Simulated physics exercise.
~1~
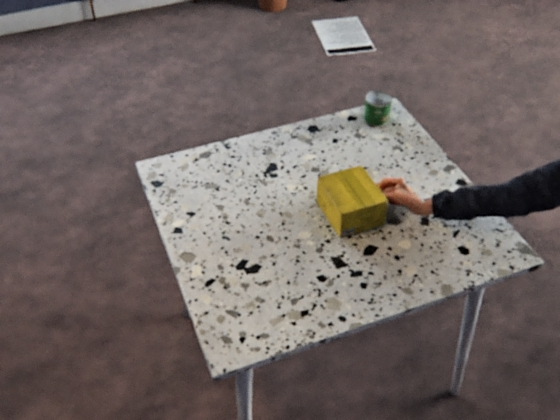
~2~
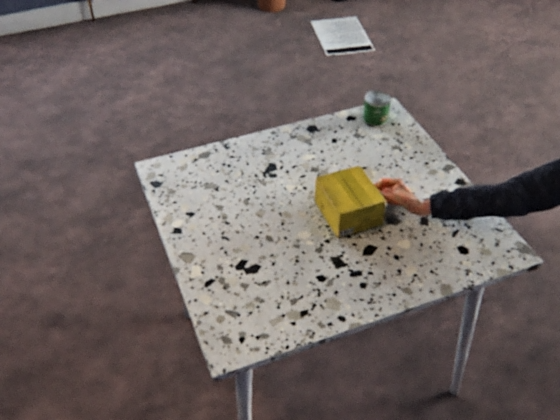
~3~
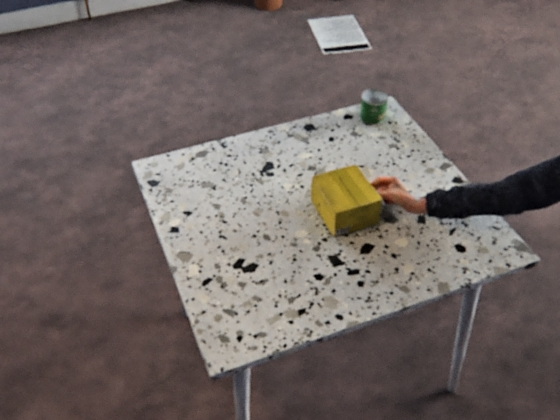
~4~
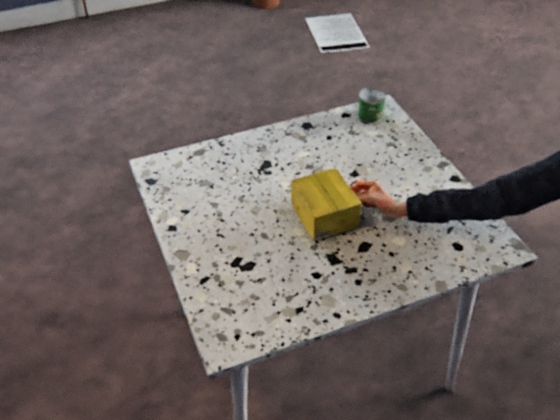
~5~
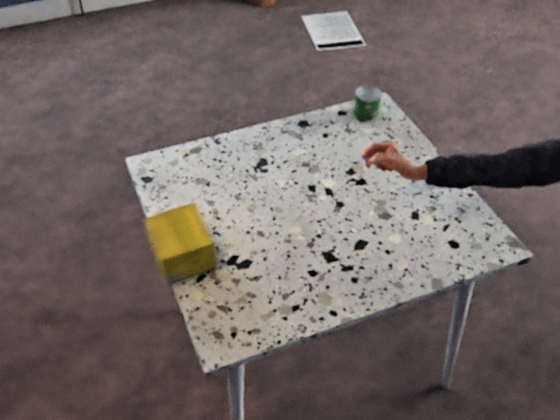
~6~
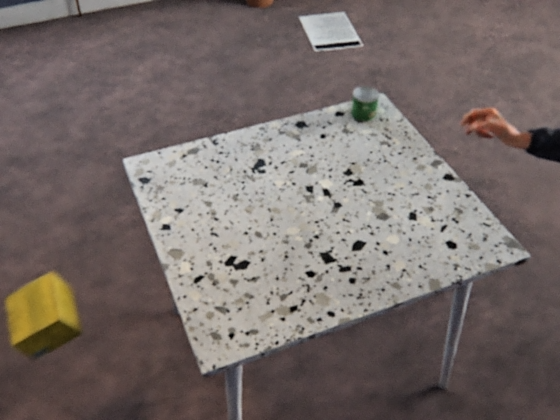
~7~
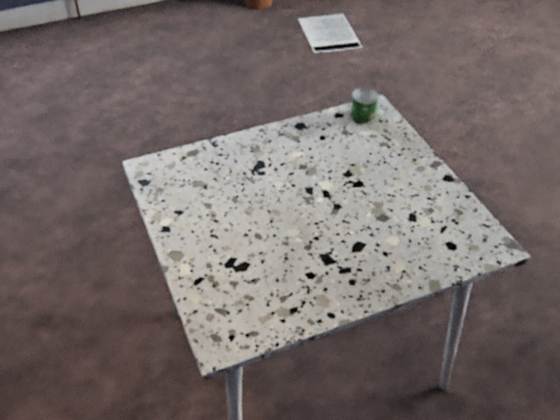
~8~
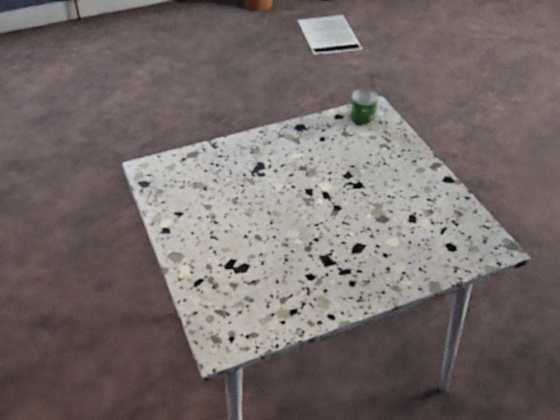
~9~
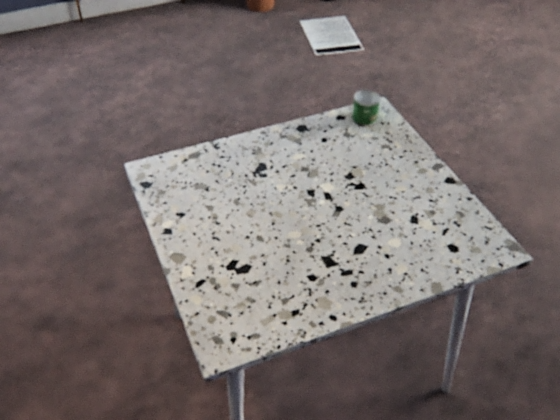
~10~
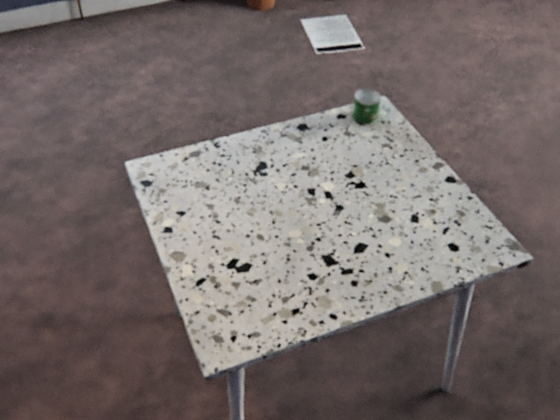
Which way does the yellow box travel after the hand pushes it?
The yellow box moves to the left across the table, as the viewer sees it.
